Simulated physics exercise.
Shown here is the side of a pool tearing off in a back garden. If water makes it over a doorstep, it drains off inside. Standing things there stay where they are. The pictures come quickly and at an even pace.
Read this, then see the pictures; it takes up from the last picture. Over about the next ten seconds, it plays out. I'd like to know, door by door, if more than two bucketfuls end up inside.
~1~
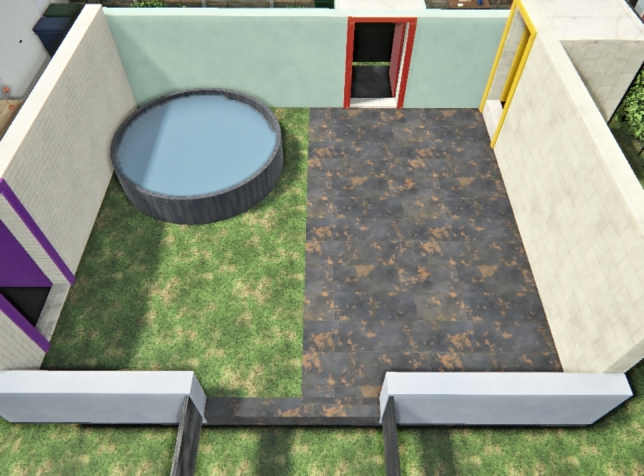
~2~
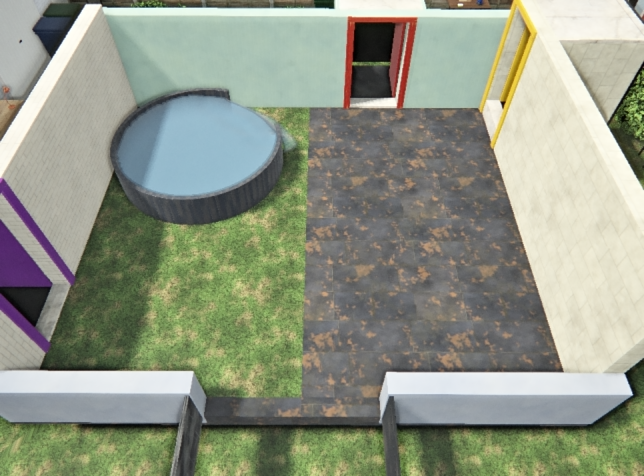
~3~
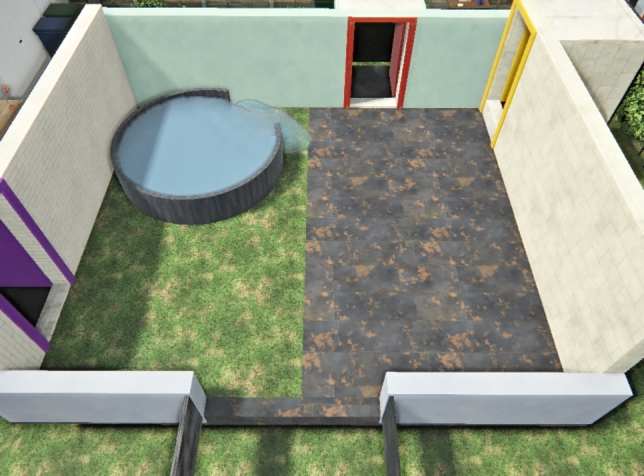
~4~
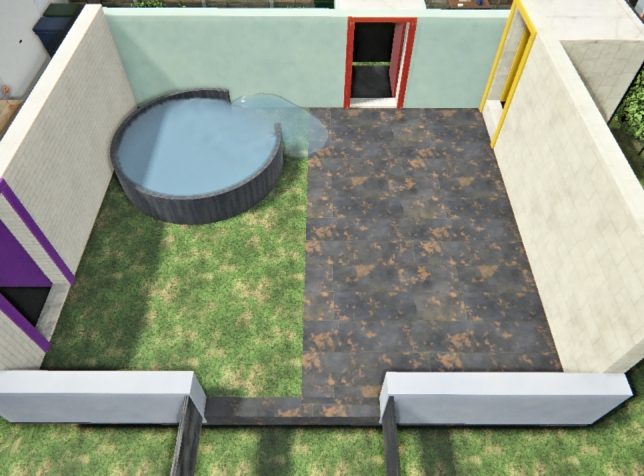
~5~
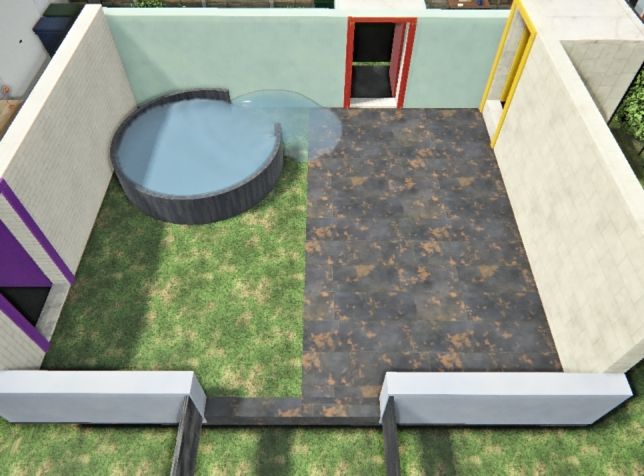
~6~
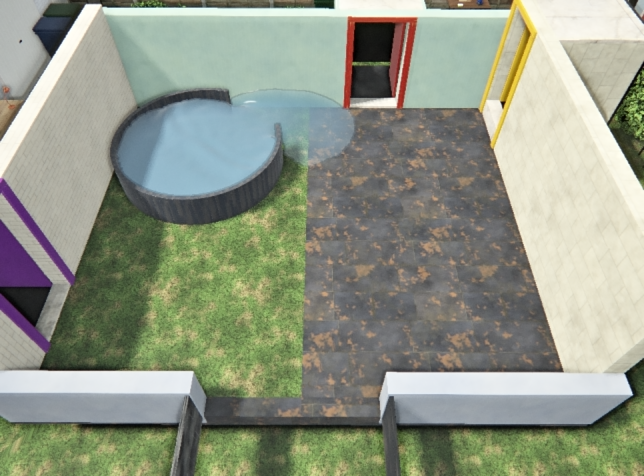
Here it is: The red door lets in more than two bucketfuls, the purple door lets in two bucketfuls or fewer, the yellow door lets in two bucketfuls or fewer.
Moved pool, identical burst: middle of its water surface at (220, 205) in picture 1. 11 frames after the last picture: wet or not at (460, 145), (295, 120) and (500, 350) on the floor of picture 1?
Point by point: Swamped; swamped; still bare.
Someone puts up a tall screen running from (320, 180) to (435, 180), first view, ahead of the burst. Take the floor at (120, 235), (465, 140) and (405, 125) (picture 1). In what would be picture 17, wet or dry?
The first spot is untouched, the second swamped, the third swamped.
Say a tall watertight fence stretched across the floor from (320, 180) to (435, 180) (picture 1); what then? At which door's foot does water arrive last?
Last: The door marked purple.
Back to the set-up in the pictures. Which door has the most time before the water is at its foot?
That's the purple-painted one.
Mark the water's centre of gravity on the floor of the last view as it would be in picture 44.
The spot I would choose is (315, 187).
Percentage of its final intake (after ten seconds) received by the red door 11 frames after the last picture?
That comes out to 30 per cent by my count.
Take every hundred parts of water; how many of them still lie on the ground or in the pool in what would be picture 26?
Roughly 98 per cent.
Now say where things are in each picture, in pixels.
In the first frame, the round pool at (198, 141) is whole and still.
In the second frame, the front is at a hidden place, out from the gap on the round pool's far side.
In the third frame, the front is at (306, 143), out from the gap on the round pool's far side.
In the fourth frame, water pours out on the round pool's far side and has run to (323, 141).
In the fifth frame, water pours out on the round pool's far side and has run to (336, 139).
In the sixth frame, the front is at (345, 108), out from the gap on the round pool's far side.
A moment on, water covers 15 % of the floor; the red door under two buckets in, the purple door not reached, the yellow door not reached.
Next, water covers 30 % of the floor; the red door under two buckets in, the purple door not reached, the yellow door wet at the sill, nothing in.
Then, water covers 45 % of the floor; the red door over two buckets in, the purple door not reached, the yellow door wet at the sill, nothing in.
Later, water covers 65 % of the floor; the red door over two buckets in, the purple door not reached, the yellow door wet at the sill, nothing in.
In the end, water covers 95 % of the floor; the red door over two buckets in, the purple door wet at the sill, nothing in, the yellow door wet at the sill, nothing in.
